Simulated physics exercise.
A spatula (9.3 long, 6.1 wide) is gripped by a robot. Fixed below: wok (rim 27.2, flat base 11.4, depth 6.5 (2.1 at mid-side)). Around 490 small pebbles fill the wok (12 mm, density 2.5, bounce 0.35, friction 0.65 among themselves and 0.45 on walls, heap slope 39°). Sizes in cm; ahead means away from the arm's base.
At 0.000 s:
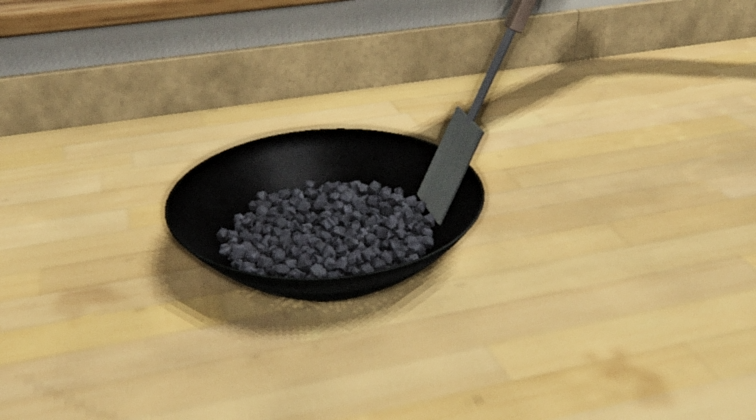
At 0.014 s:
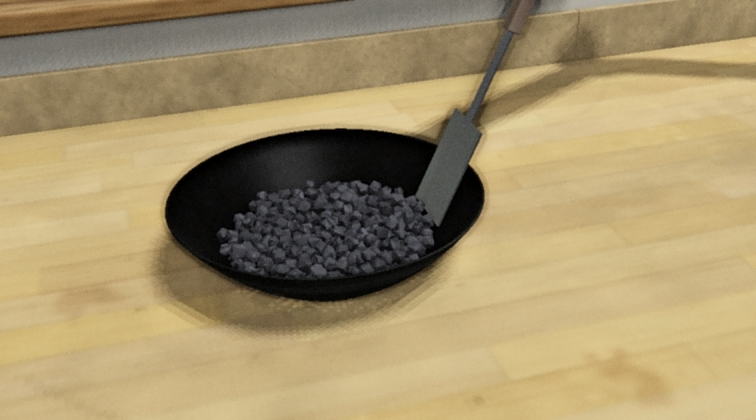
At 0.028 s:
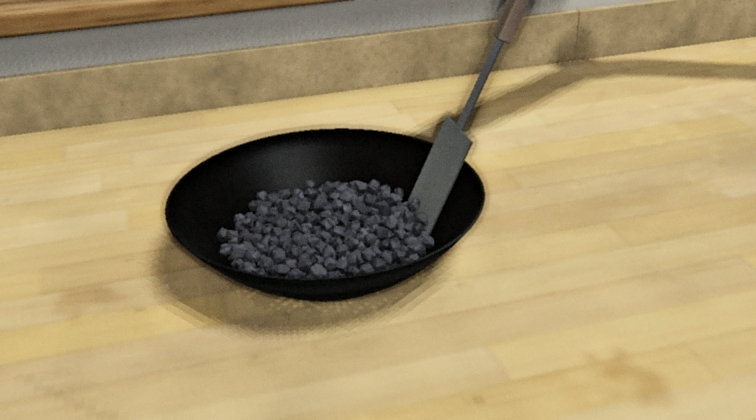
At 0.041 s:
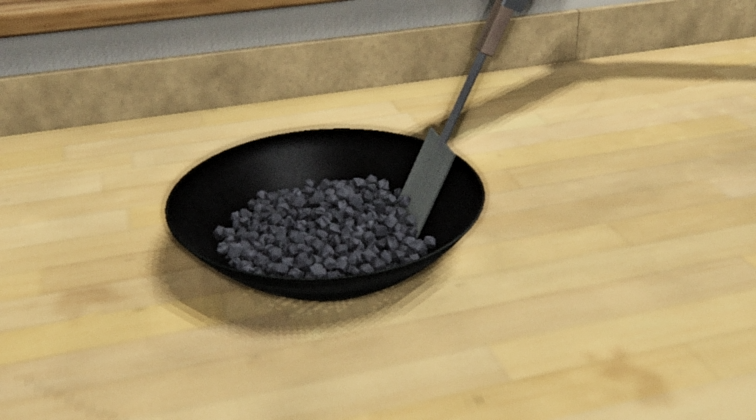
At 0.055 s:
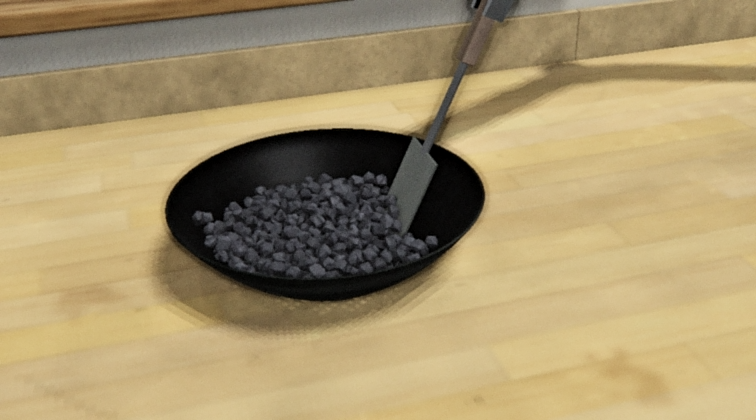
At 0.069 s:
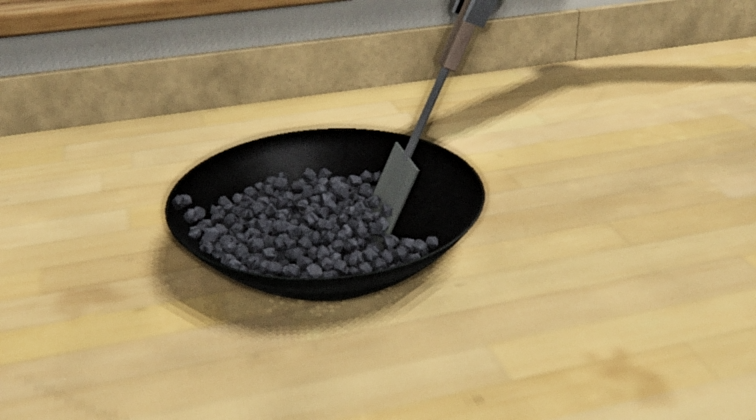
On a wooden counter, a spatula pushes dark pebbles leftward inside a black wok.
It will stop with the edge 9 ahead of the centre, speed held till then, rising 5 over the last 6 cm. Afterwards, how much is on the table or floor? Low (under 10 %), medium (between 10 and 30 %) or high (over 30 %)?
A high share, over 30 %, ends on the table or floor.
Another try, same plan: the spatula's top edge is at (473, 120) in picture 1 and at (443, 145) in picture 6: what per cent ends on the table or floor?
About 25 per cent.
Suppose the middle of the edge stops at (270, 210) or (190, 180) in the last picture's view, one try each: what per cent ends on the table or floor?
Some 10 and 45 per cent.
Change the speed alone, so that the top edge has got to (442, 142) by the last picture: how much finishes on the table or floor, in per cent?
Some 30 per cent.
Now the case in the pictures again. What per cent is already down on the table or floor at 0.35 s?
Some 15 per cent.
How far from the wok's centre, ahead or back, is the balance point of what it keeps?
Some 2.5 cm ahead.
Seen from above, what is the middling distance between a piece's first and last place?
Some 8 cm.
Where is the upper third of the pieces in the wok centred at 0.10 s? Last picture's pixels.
Around (255, 218).
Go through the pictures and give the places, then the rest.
In the first frame, spatula top edge at (470, 119), sloping 65°; upper third of the load around (335, 226), from x 225 to 430, top at y 185; 490 in the wok.
In the second frame, spatula top edge at (469, 120), sloping 65°; upper third of the load around (335, 226), from x 225 to 430, top at y 185.
In the third frame, spatula top edge at (460, 128), sloping 65°; upper third of the load around (335, 227), from x 225 to 430, top at y 185.
In the fourth frame, spatula top edge at (443, 141), sloping 65°; upper third of the load around (329, 223), from x 220 to 430, top at y 180.
In the fifth frame, spatula top edge at (425, 150), sloping 65°; upper third of the load around (313, 222), from x 200 to 430, top at y 180.
In the sixth frame, spatula top edge at (407, 156), sloping 65°; upper third of the load around (293, 219), from x 180 to 435, top at y 175; 490 in the wok.
By 0.10 s, sloping 65°, highest piece 10 above the table; 485 in the wok, 5 on the blade or in flight.
By 0.14 s, sloping 65°, highest piece 13 above the table; 479 in the wok, 11 on the blade or in flight.
By 0.35 s, sloping 65°, highest piece 26 above the table; 305 in the wok, 70 on the table or floor, 115 on the blade or in flight.
By 1.40 s, sloping 65°, highest piece 7 above the table; 304 in the wok, 186 on the table or floor.
Final count, 304 in the wok, 186 on the table or floor. That is 38 % on the table or floor.
